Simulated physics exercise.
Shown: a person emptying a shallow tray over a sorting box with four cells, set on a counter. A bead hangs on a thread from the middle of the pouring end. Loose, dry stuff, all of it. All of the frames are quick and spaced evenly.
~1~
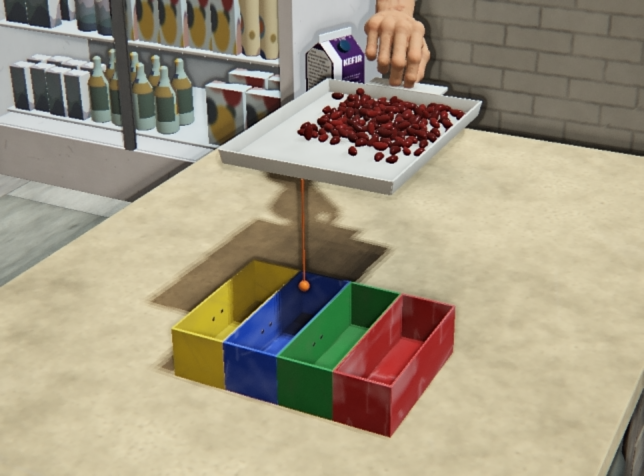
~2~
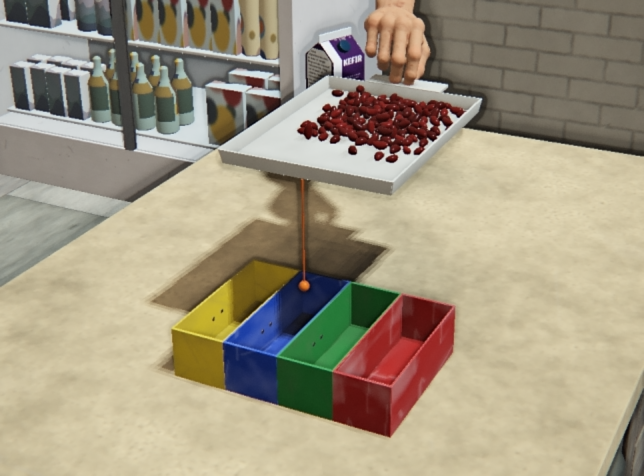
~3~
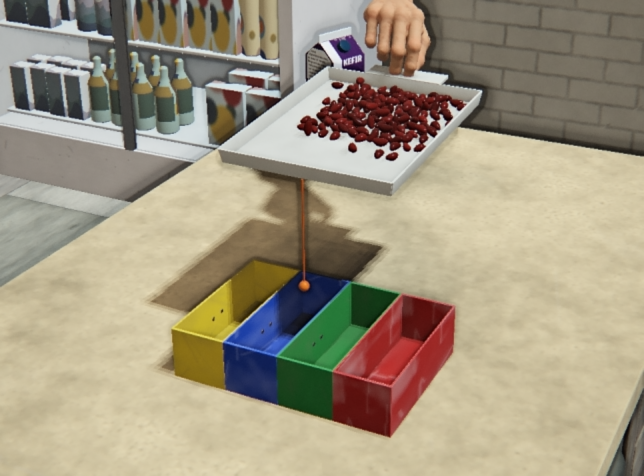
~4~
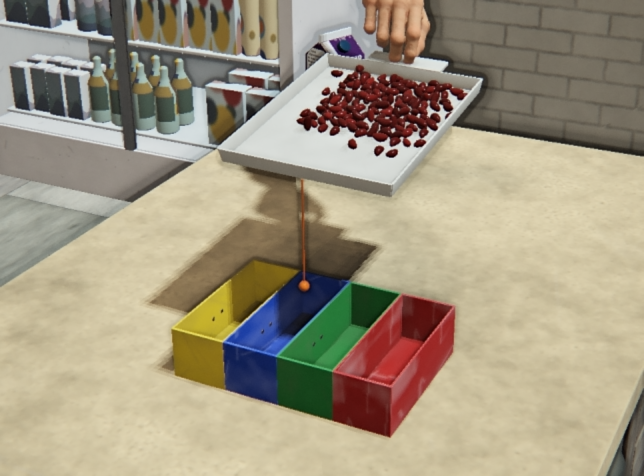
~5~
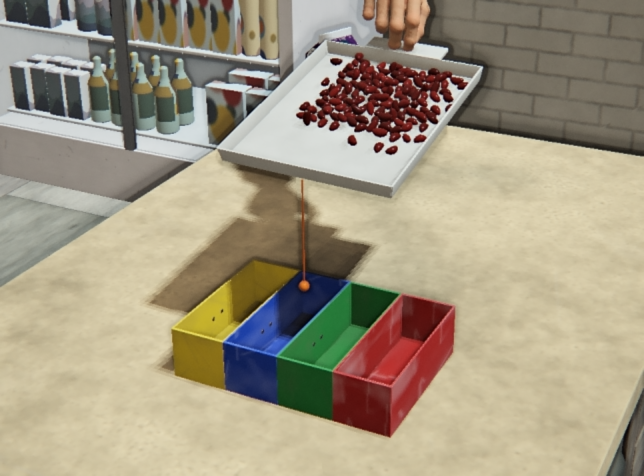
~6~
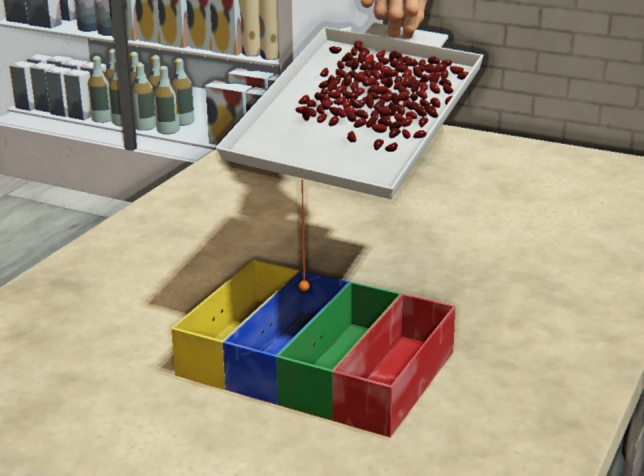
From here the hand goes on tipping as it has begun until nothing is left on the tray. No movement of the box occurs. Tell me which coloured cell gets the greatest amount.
The greatest amount goes to the green cell.
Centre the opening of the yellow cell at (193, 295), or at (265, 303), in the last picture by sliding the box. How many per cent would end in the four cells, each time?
About 90% and about 100%.
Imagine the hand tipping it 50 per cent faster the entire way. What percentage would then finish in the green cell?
Something like 40 in a hundred.
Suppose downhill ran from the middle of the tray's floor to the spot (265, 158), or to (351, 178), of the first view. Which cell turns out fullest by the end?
First: The yellow one. Second: Green.
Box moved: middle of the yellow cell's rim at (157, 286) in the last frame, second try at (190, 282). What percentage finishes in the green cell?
About 20 per cent first, then about 30 per cent.
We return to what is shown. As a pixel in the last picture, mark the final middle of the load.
Somewhere close to (322, 378) in the last picture.
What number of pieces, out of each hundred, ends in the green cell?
It comes to roughly 50 percent of the load.
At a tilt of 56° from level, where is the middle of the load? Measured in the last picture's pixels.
The middle of the pieces sits at roughly (336, 150).
Soon after the last picture, tray tipped steeply; nearly all on the tray; a stray few in the green cell; a stray few falling or outside the box.
A little later, tray tipped right over; most on the tray; a small part in the green cell; a small part in the blue cell; a stray few in the red cell; a stray few falling or outside the box.
Later still, tray tipped past a quarter turn; about half in the green cell; about a quarter in the blue cell; about a quarter in the red cell; a small part in the yellow cell; a stray few falling or outside the box.
At rest, tray tipped past a quarter turn; about half in the green cell; about a quarter in the blue cell; about a quarter in the red cell; a small part in the yellow cell; a stray few outside the box.
